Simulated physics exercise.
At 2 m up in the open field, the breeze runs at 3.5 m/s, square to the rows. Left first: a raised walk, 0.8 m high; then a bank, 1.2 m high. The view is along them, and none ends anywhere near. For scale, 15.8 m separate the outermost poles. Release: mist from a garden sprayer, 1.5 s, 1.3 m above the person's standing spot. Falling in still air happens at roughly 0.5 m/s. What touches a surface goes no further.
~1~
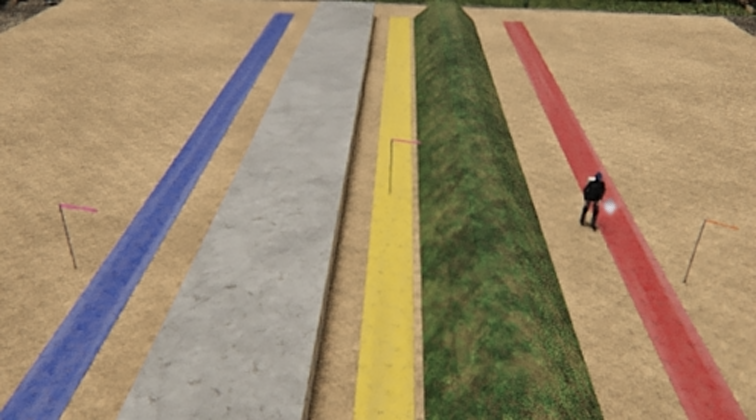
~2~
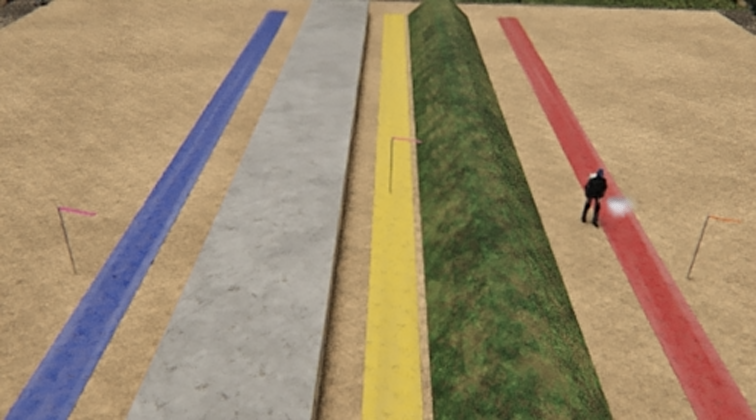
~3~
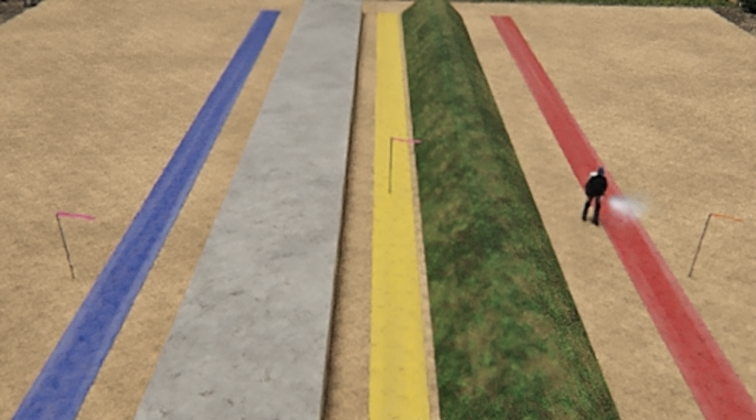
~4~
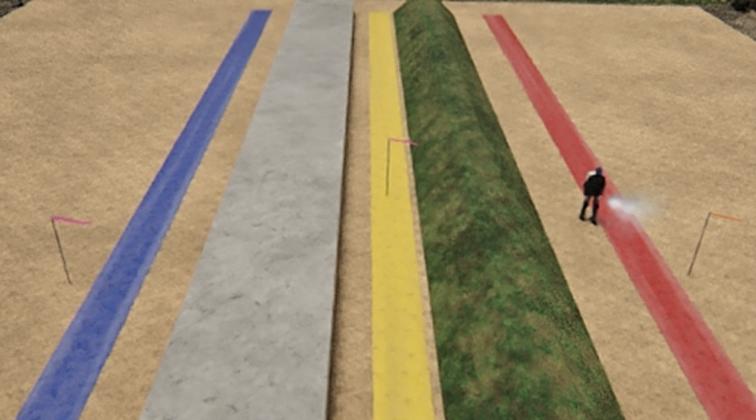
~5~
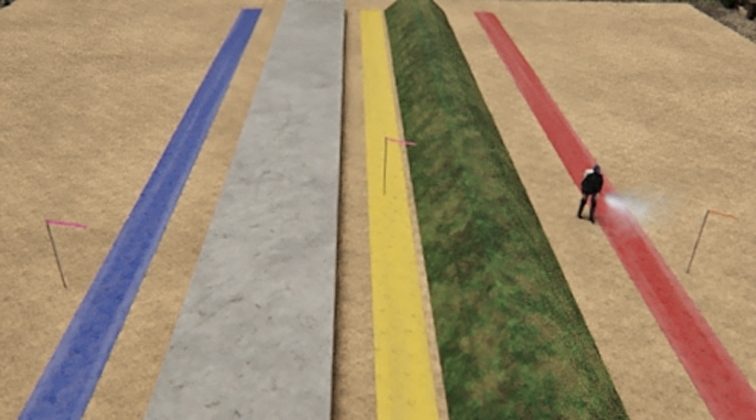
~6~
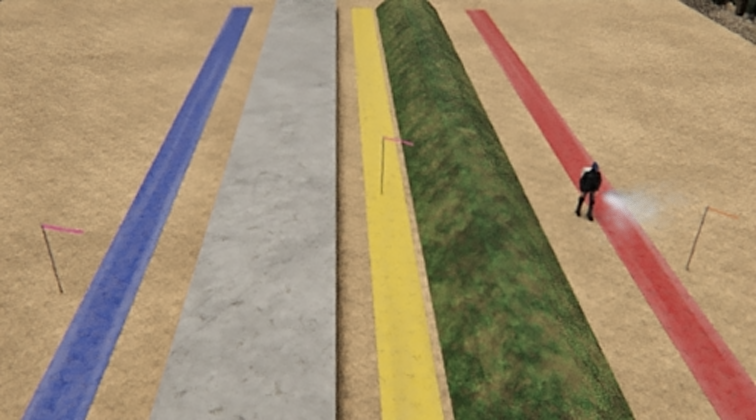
A dark figure stands by the red strip as pale mist spreads out to the right.
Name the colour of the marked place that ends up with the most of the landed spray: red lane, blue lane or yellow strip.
Red.
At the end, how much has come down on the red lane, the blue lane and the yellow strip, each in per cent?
About 40 % red, 0 % blue, 0 % yellow.
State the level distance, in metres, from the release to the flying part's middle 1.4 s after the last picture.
Around 1.5 metres.
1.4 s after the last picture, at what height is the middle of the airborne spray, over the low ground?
About 0.4 m high.
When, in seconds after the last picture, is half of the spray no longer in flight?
Estimated time: Near 1.8 s.
Then, 1.4 s after the last picture, 66 % is in the air or yet to come; 0 % lies on the yellow strip, 21 % on the red lane and 0 % on the blue lane; the middle of what still flies is 0.5 m above the low ground, near (649, 221).
Then, 2.9 s after the last picture, 21 % is in the air or yet to come; 0 % lies on the yellow strip, 39 % on the red lane and 0 % on the blue lane; the middle of what still flies is 0.4 m above the low ground, near (703, 222).
Then, 6.9 s after the last picture, 2 % is in the air or yet to come; 0 % lies on the yellow strip, 42 % on the red lane and 0 % on the blue lane.
Then, 18.9 s after the last picture, 0 % is in the air or yet to come; 0 % lies on the yellow strip, 42 % on the red lane and 0 % on the blue lane.
Then, 43.9 s after the last picture, 0 % is in the air or yet to come; 0 % lies on the yellow strip, 42 % on the red lane and 0 % on the blue lane.
